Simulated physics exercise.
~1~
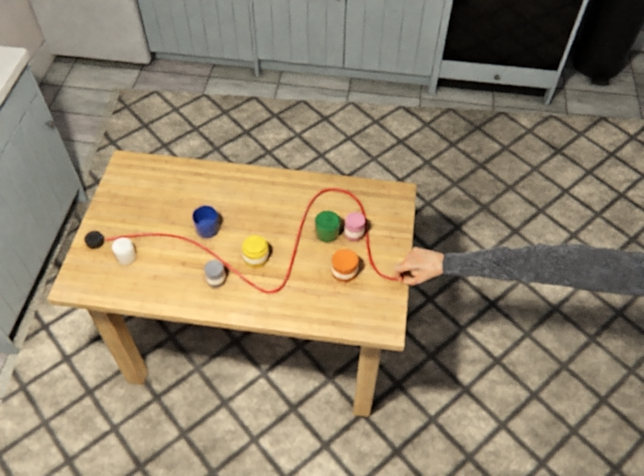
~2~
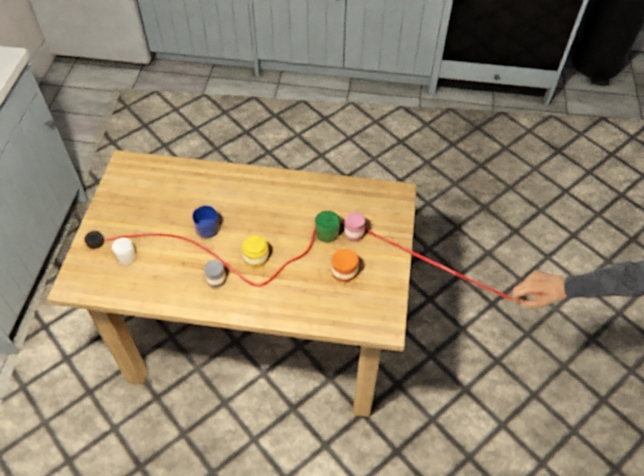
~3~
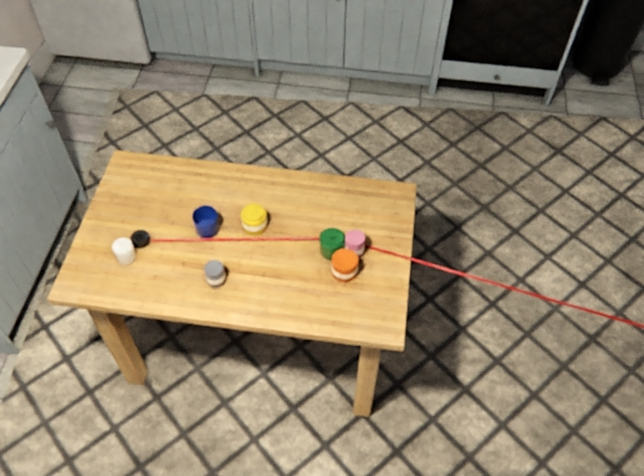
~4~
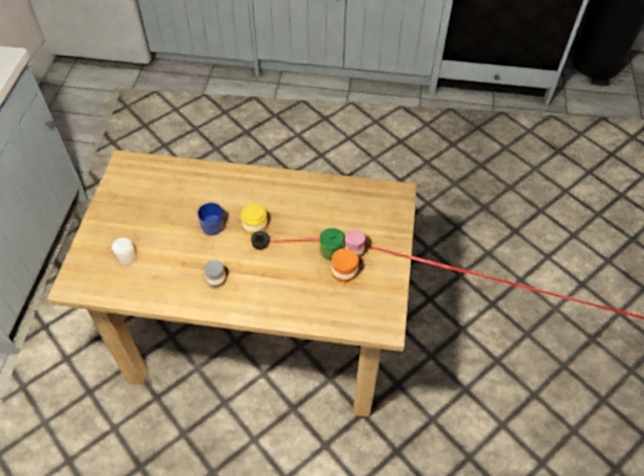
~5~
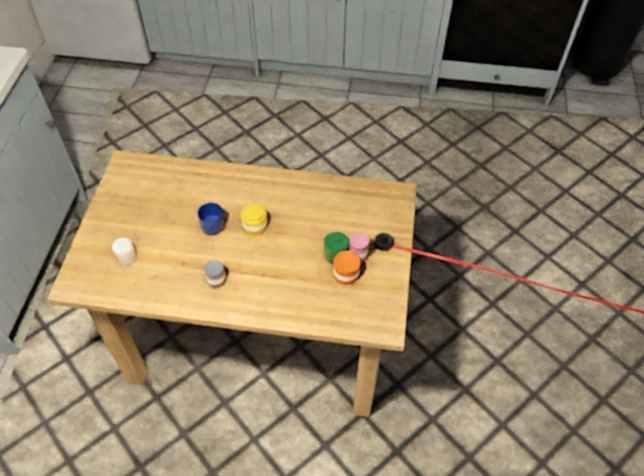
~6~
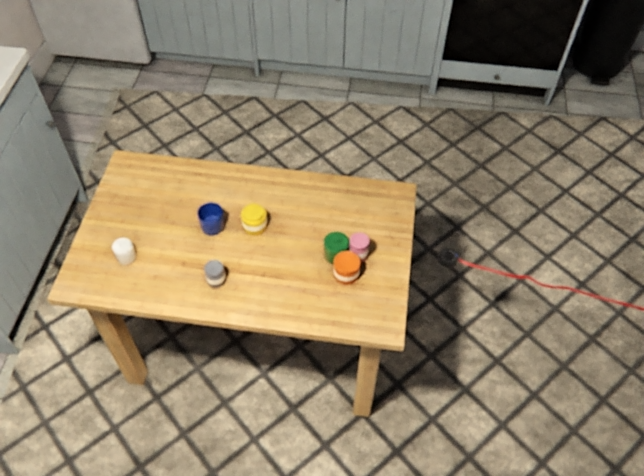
In the video, a hand pulls a red cable winding among containers on a wooden table, straightening it and nudging the yellow, green and pink ones before dragging a black puck rightward past the blue cup, green pot and pink tin and off the table's right edge.
